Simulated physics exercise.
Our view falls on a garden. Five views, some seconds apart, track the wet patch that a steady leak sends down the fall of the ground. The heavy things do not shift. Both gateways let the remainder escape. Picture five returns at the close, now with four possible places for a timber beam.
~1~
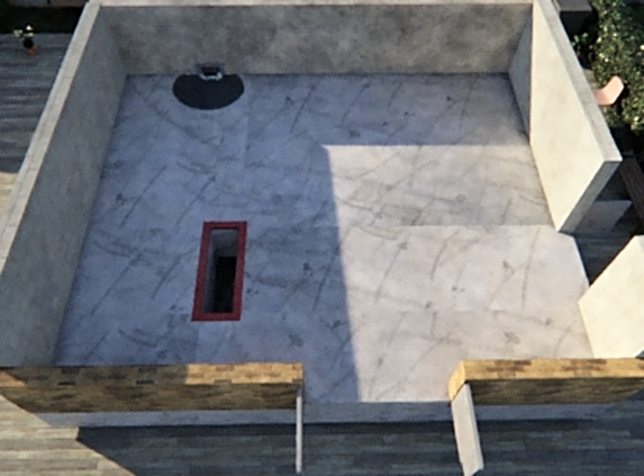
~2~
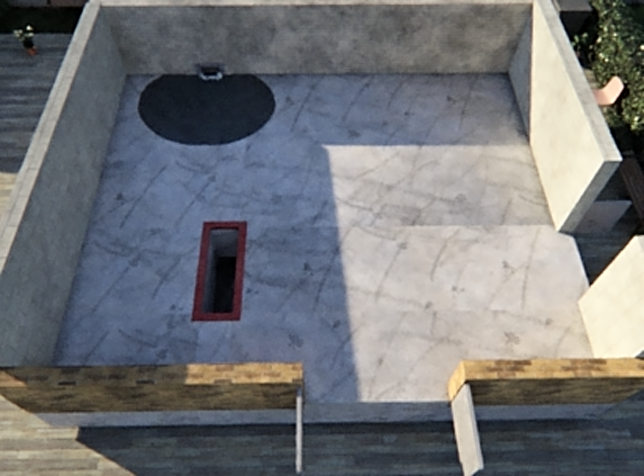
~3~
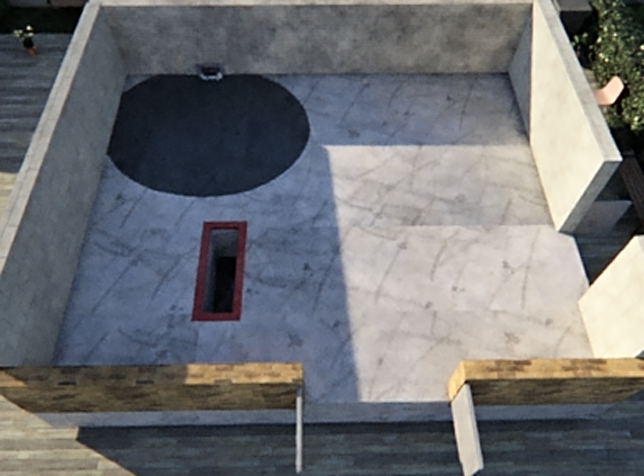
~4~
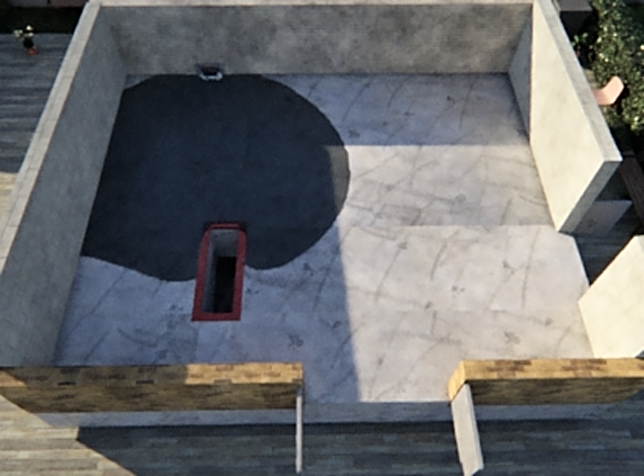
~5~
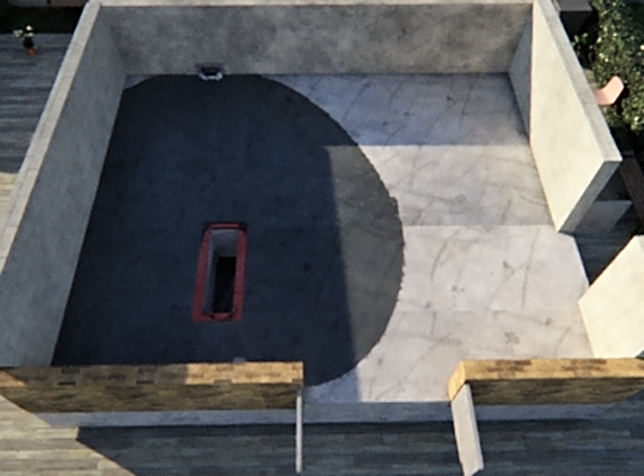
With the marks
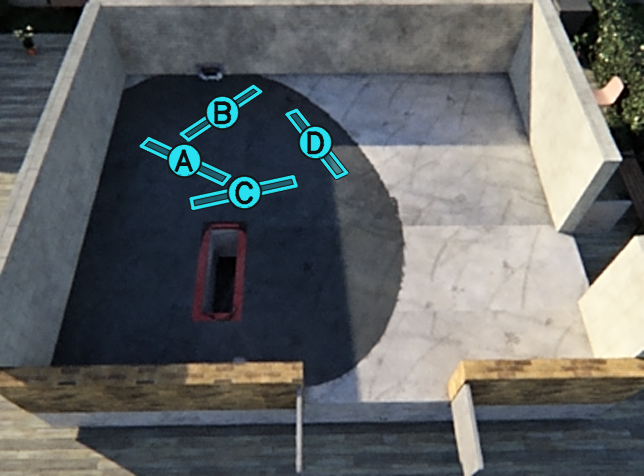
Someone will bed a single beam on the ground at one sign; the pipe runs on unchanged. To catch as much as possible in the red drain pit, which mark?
Take D.
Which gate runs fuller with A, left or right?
The left one.
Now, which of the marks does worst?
That is position C.
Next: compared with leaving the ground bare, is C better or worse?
Position C is worse.
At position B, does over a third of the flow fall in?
No, it does not.
On the marked copy, A from (145, 142) to (226, 180); B from (184, 136) to (256, 89); C from (192, 203) to (294, 181); D from (291, 112) to (341, 175).
With A, about 15 % of the stream runs into the red drain pit, about 82 % out by the gates.
With B, about 19 % of the stream runs into the red drain pit, about 76 % out by the gates.
With C, about 11 % of the stream runs into the red drain pit, about 86 % out by the gates.
With D, about 32 % of the stream runs into the red drain pit, about 63 % out by the gates.
